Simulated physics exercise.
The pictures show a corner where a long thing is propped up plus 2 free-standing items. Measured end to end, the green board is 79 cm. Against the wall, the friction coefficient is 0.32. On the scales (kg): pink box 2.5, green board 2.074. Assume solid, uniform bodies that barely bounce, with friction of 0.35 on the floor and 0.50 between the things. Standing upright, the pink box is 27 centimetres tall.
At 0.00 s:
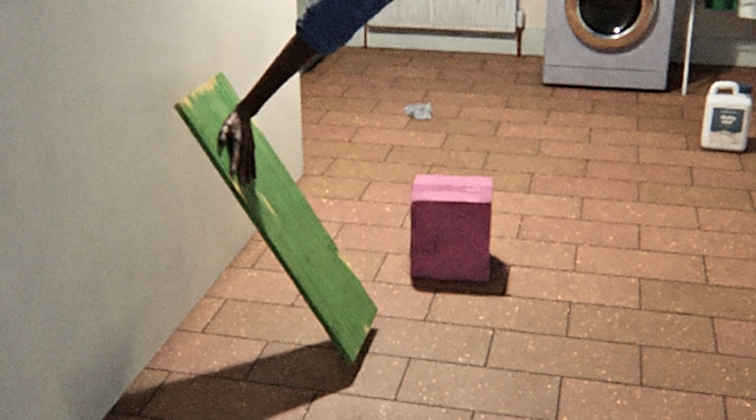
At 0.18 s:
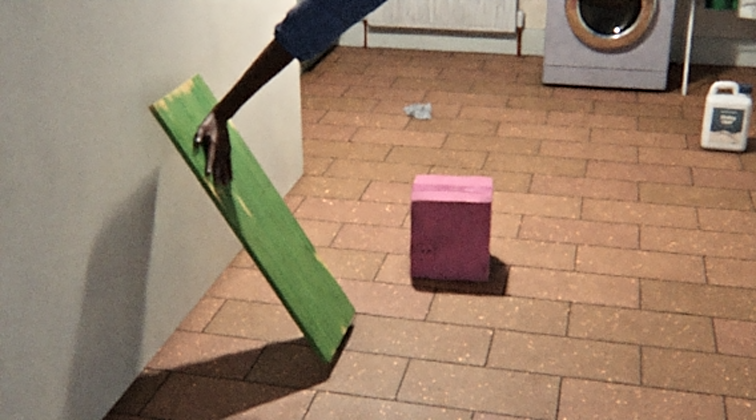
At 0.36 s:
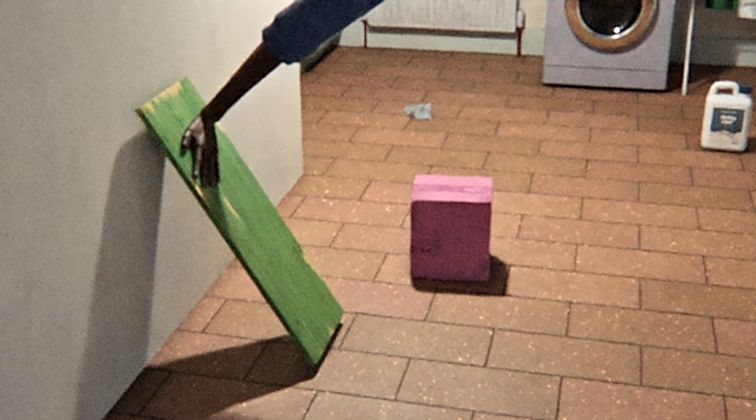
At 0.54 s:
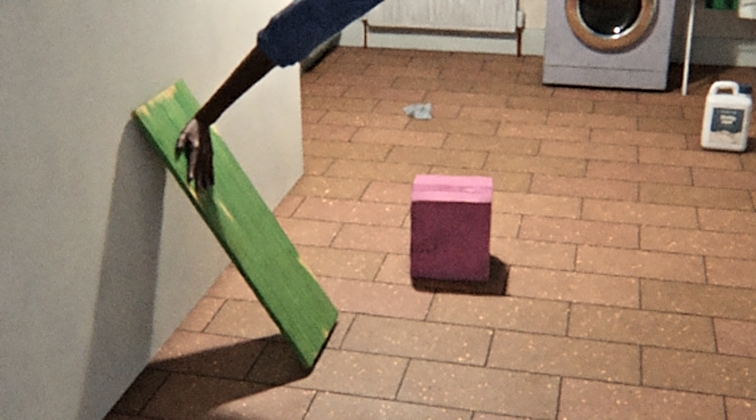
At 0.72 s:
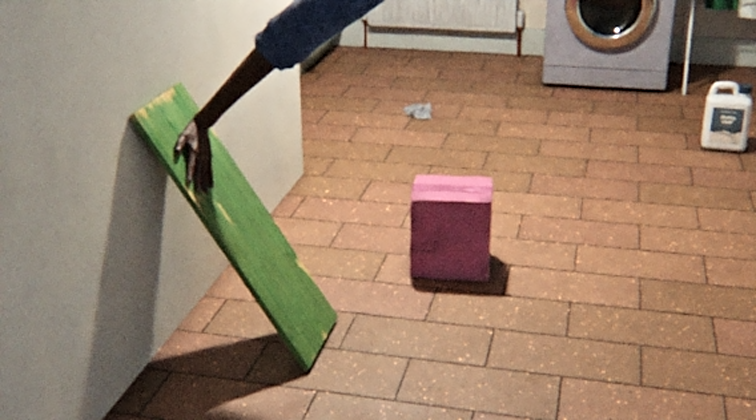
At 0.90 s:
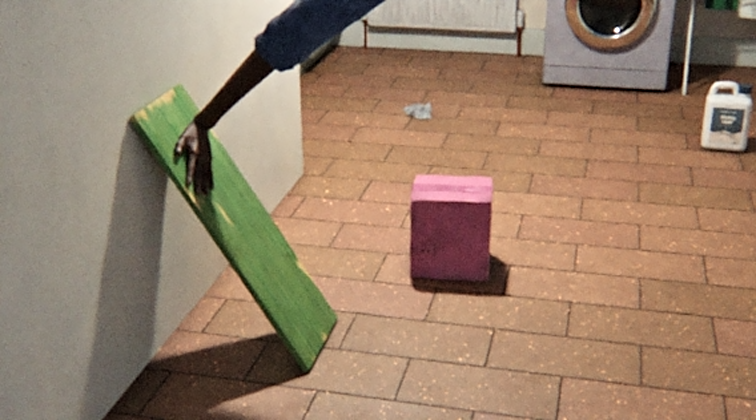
In a room with a brick-coloured tiled floor and a washing machine at the back, a hand holds a slanted green board near a pale wall. The arm moves the board a short way left until it leans on the wall, then keeps holding it, while the pink box stays still.
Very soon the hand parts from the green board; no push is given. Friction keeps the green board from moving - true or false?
True.
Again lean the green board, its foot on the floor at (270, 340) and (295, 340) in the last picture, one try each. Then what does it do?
Lab note - first case: Foot grips; second case: Foot grips.
Around 1.30 s, nothing moves.
Around 1.80 s, green board resting near (242, 226).
Finally (2.2 s), both still in place (within 10 cm). Final places as that camera would see them, green board near (242, 226). The board remains leaning.
